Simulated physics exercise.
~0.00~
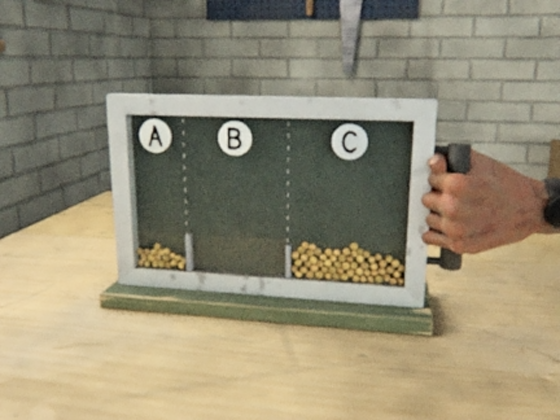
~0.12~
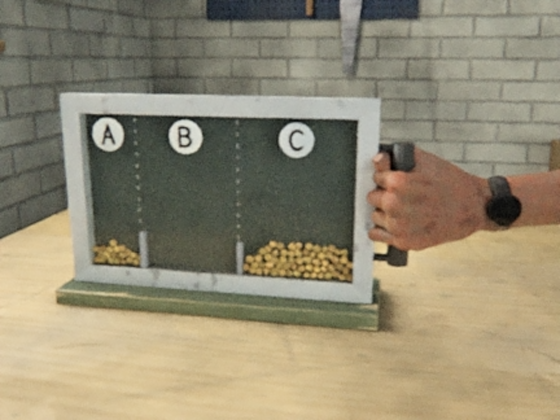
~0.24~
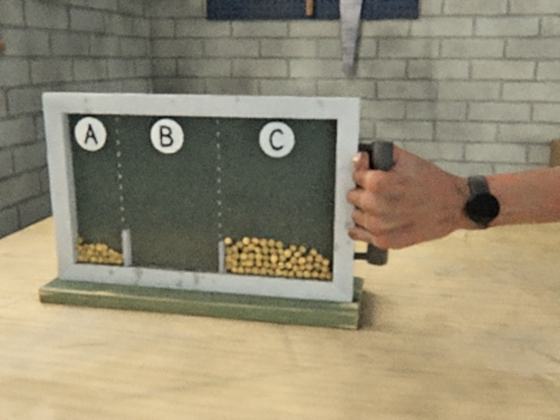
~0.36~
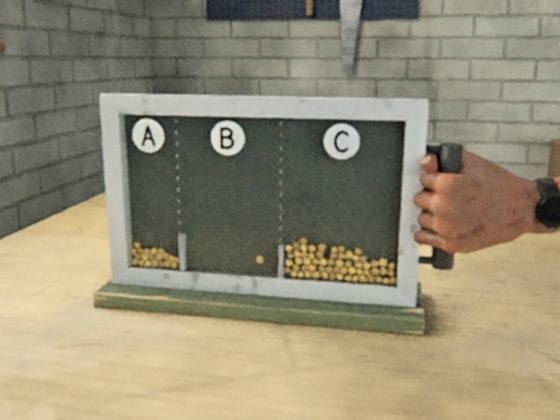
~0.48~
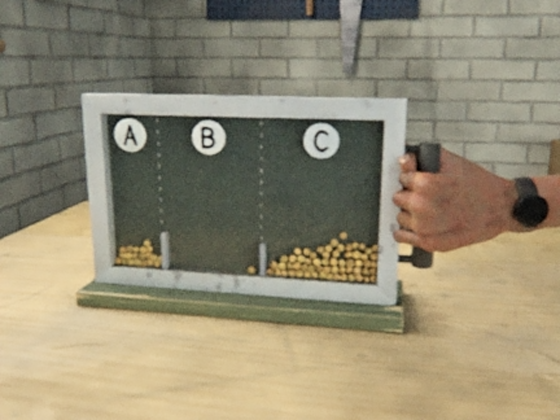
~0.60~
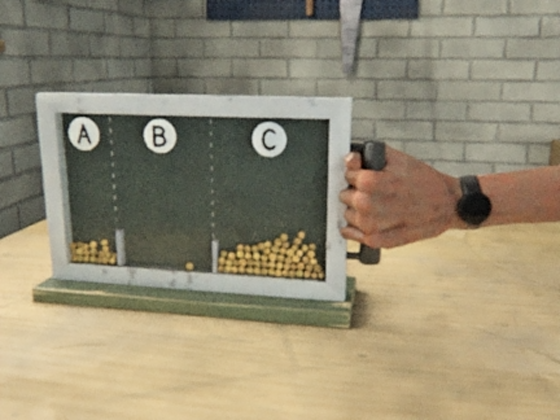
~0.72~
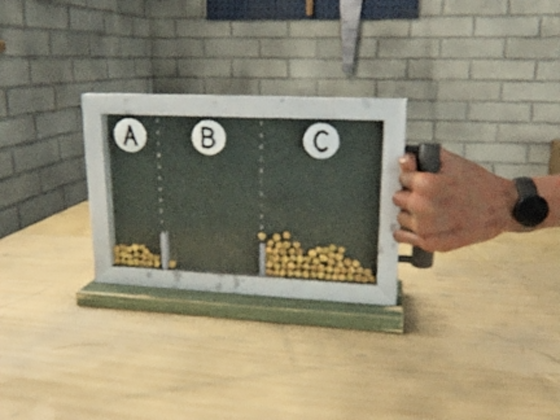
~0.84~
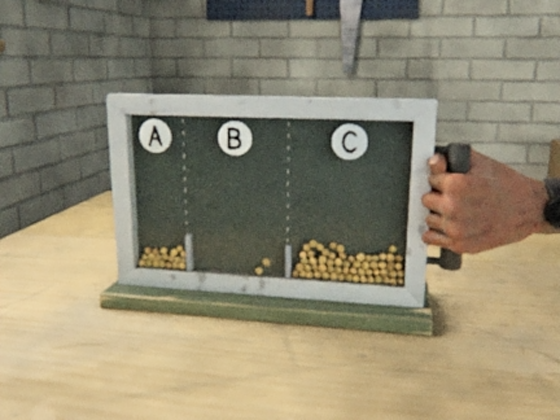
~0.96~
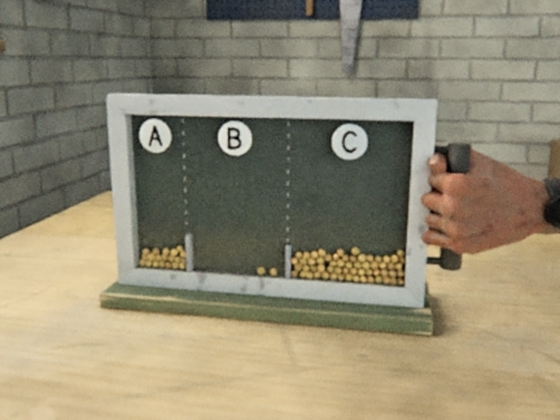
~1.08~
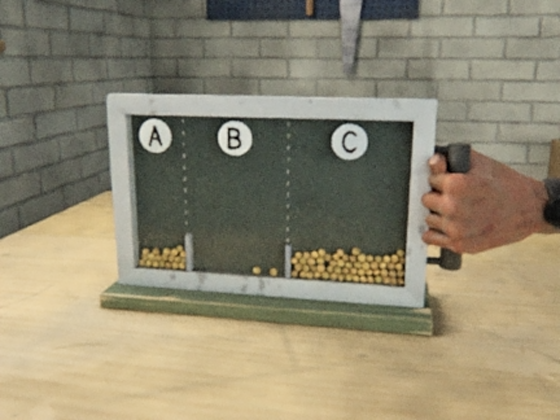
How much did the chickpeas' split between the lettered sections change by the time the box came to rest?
It changed very little. Only a small share ended up in a different section, and nearly all the chickpeas stayed under A and C, where they had started.
